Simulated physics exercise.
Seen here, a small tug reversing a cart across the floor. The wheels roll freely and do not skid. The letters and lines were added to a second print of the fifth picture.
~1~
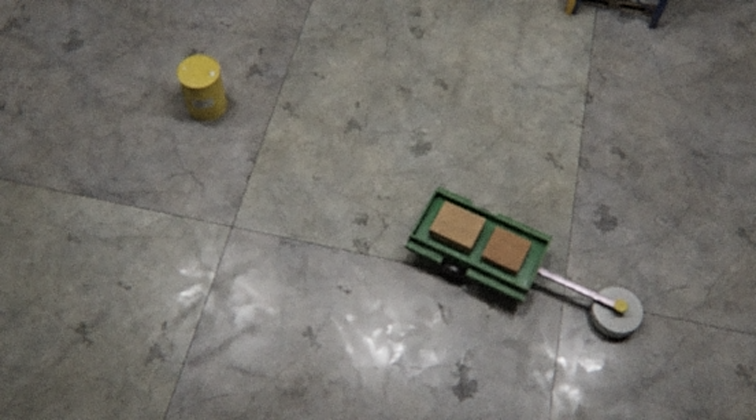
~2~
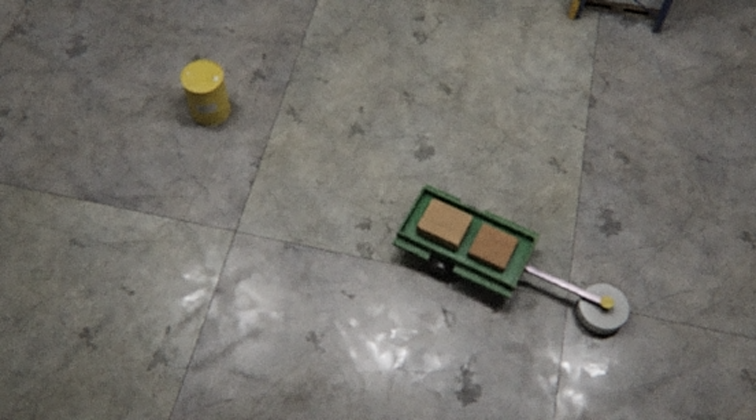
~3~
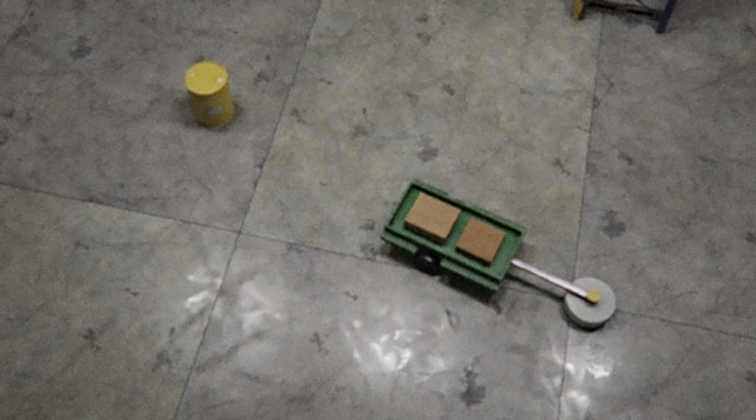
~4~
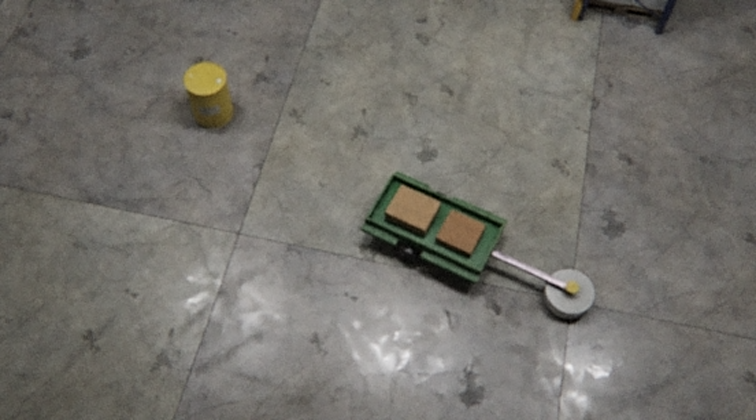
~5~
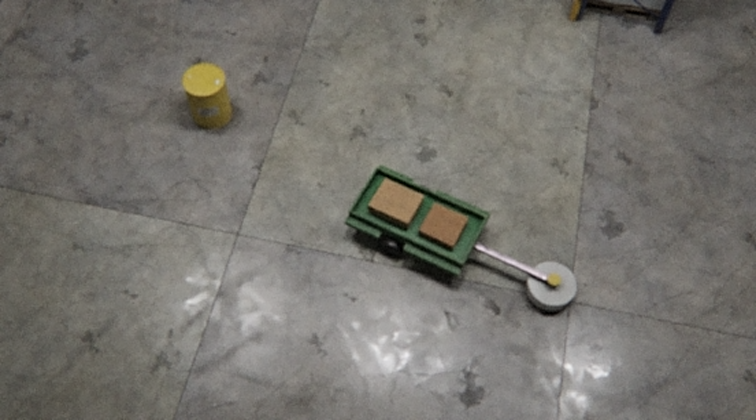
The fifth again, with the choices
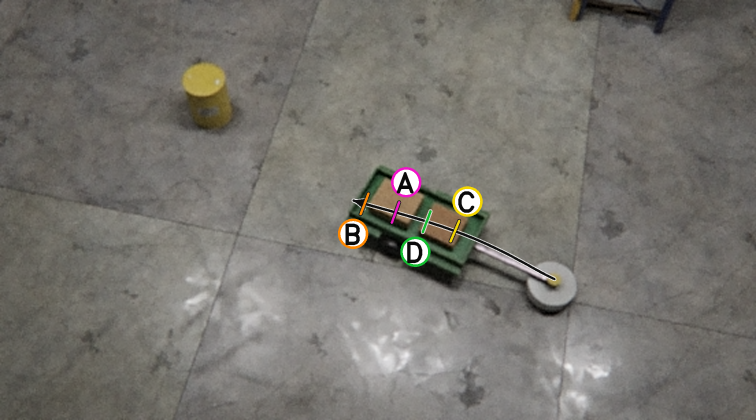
Small round grey robot pushing a green cart with two brown blocks slowly up and left across a grey floor, yellow drum nearby.
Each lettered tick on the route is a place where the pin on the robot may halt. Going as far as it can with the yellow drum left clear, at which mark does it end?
No farther than A.
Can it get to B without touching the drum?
No.
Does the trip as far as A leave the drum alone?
Yes.
On the copy, A at (396, 212); B at (365, 204); C at (455, 231); D at (427, 222); the route from (554, 279) via (455, 231) to (353, 201).
On A. First, robot (498, 256), cart (366, 194).
Then, robot (443, 233), cart (314, 173).
Finally, robot (395, 219), cart (272, 154); nothing has been touched.
By contrast, B is too far, the drum has been hit; C is safe but short; D is safe but short.
